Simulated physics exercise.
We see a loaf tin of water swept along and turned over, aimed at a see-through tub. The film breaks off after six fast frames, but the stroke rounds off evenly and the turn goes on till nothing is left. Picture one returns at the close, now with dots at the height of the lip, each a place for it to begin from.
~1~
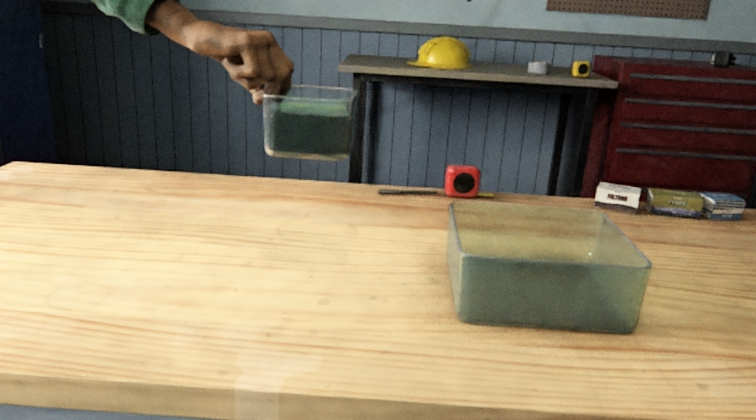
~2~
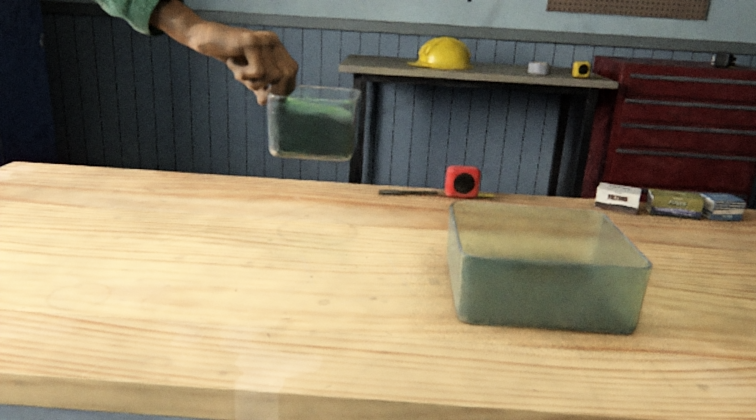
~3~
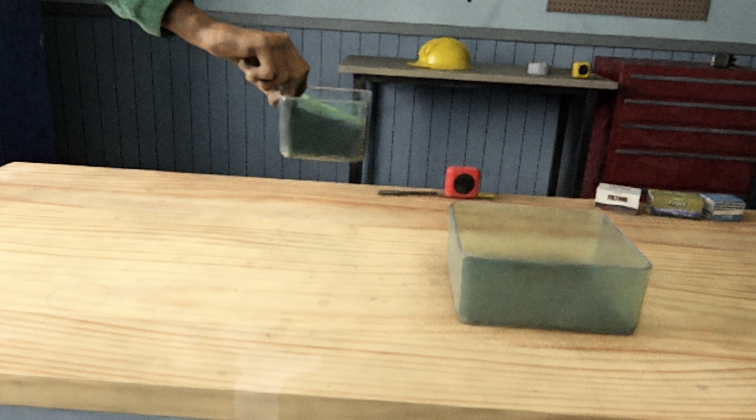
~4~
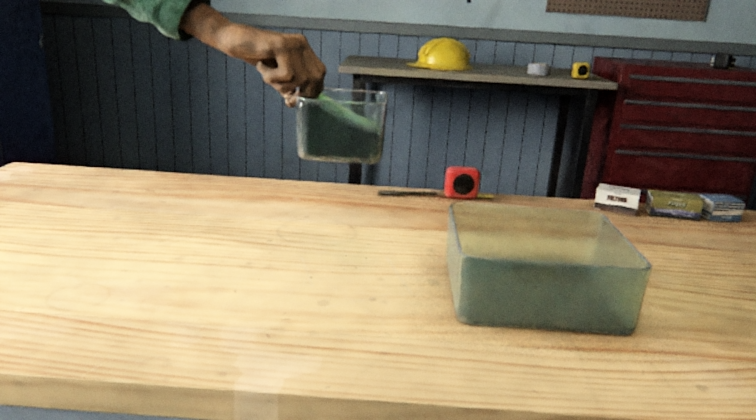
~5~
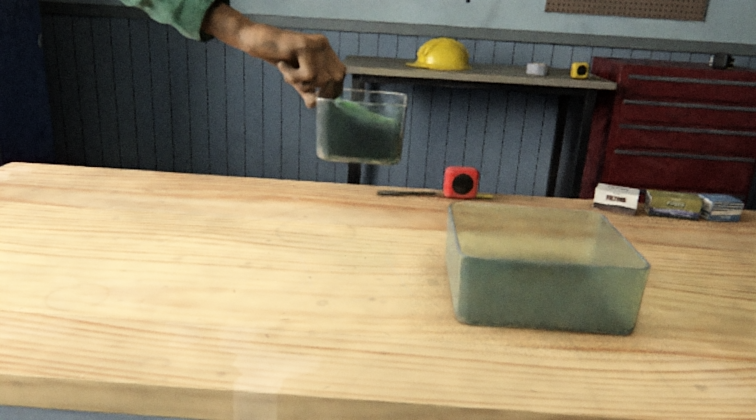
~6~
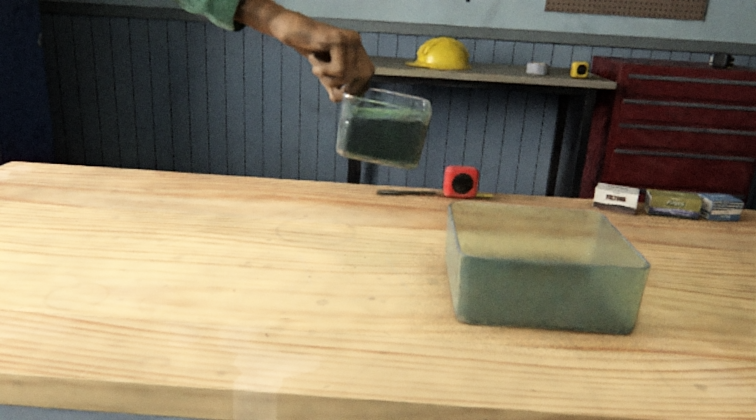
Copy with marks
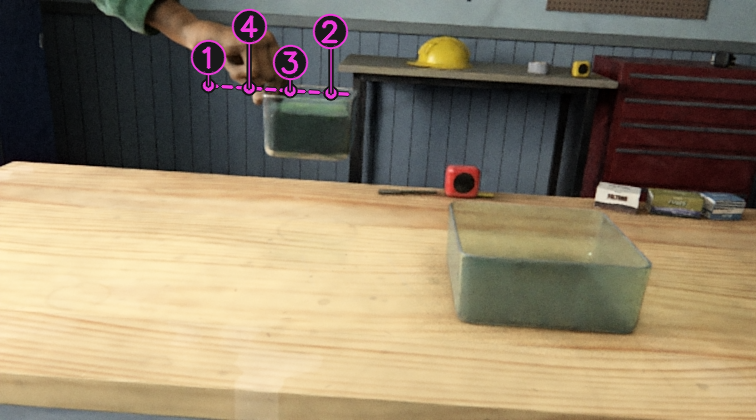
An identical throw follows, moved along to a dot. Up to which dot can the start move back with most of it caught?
The answer is dot 2.
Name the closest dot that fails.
3.
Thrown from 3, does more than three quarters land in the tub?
No, it does not.
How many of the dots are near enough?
One of the four.
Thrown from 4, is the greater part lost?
Yes, that goes wrong.
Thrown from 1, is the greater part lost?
Yes, that goes wrong.
On the marked copy, 1 at (208, 85); 2 at (330, 93); 3 at (290, 90); 4 at (249, 88).
For dot 1, about 0 % lands in the tub, 100 % falls short.
For dot 2, about 67 % lands in the tub, 28 % falls short and 5 % goes beside or beyond.
For dot 3, about 32 % lands in the tub, 65 % falls short.
For dot 4, about 0 % lands in the tub, 99 % falls short.
